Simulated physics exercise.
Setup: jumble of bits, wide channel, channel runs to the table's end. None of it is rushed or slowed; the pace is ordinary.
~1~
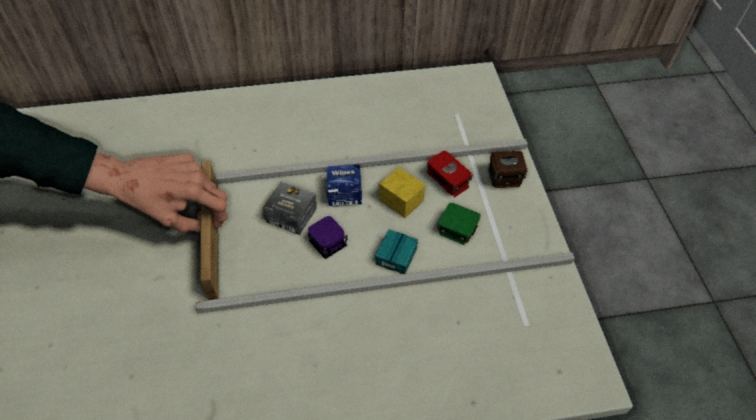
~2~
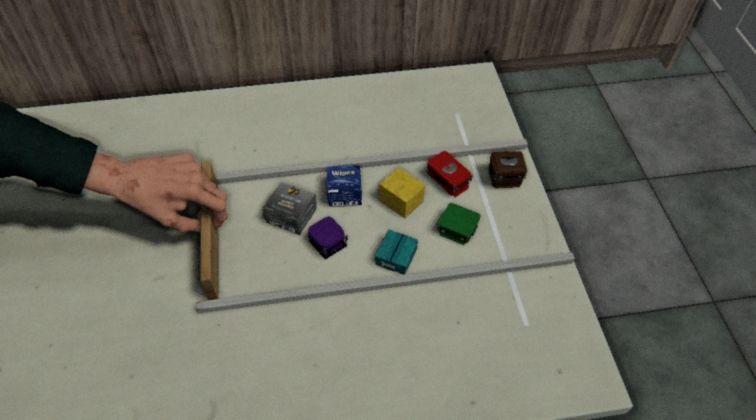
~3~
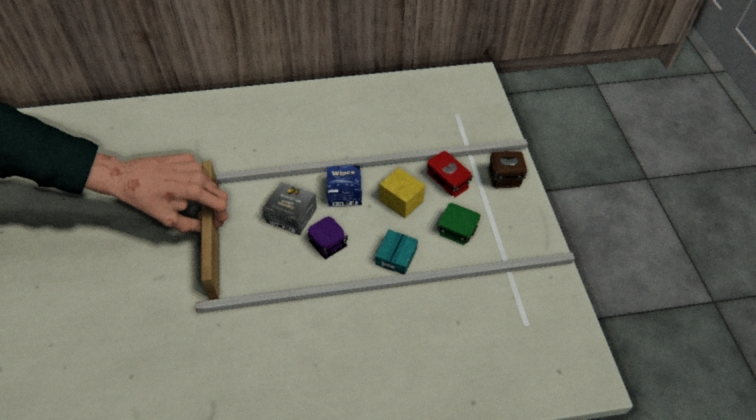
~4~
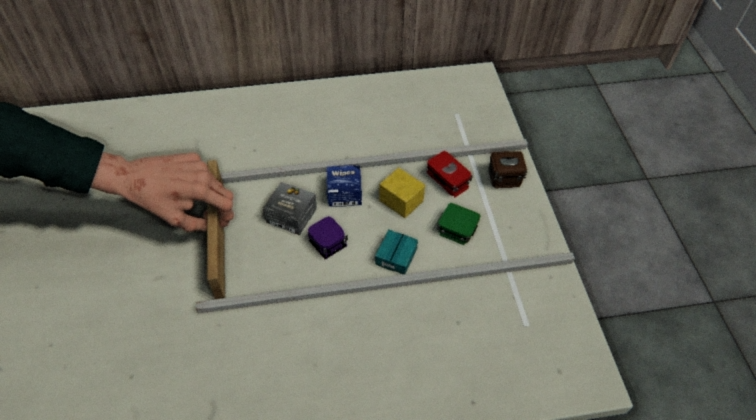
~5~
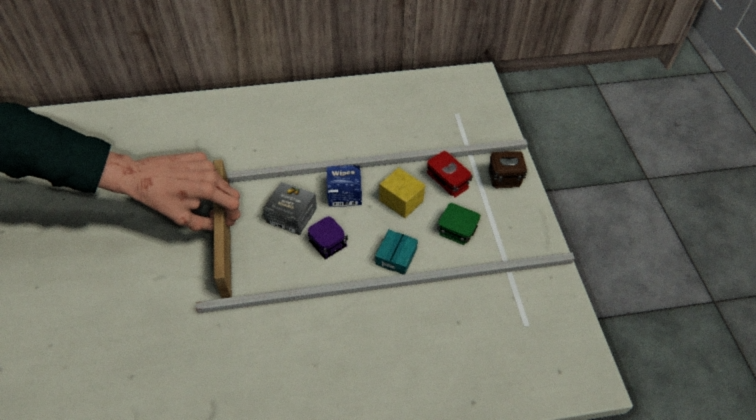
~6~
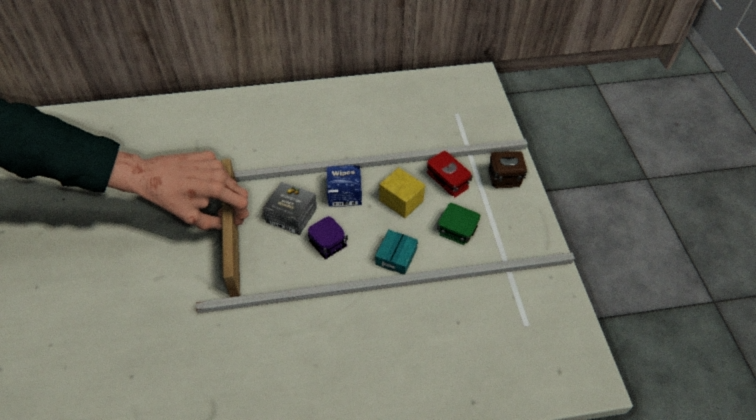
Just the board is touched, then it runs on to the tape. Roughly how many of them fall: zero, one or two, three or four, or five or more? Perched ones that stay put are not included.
Tally: One to two.
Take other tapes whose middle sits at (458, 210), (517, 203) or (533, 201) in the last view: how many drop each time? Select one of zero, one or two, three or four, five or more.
One to two; more than four; five or over.
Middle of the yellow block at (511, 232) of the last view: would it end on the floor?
In the end the yellow block ends up on top.
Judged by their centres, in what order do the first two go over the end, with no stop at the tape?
Brown case, red case.
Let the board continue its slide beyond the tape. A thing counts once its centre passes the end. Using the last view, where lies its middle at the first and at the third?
(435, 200), later (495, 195).
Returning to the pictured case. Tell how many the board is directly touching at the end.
At rest, 3 are in contact.
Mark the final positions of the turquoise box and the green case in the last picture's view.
The first one ends at (520, 246), the second at (540, 220).
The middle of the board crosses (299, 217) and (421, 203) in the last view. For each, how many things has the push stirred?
At the first point the count is 2, at the second it's 8.
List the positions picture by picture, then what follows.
The first frame shows brown case (507, 170); red case (448, 174); green case (459, 224); board (210, 228); tape (487, 207).
The second frame shows red case (448, 174); purple case (327, 238).
The third frame shows green case (459, 225); turquoise box (397, 252).
The fourth frame shows brown case (507, 170); grey box (290, 208).
The fifth frame shows red case (448, 174); yellow block (402, 193).
The sixth frame shows brown case (507, 170); red case (448, 174); green case (459, 225); board (231, 226); tape (487, 207).
Early on, none off yet; brown case at rest near (507, 170); red case at rest near (448, 174); green case at rest near (459, 225).
Finally, the number that fall off is one or two; lost, red case and brown case.
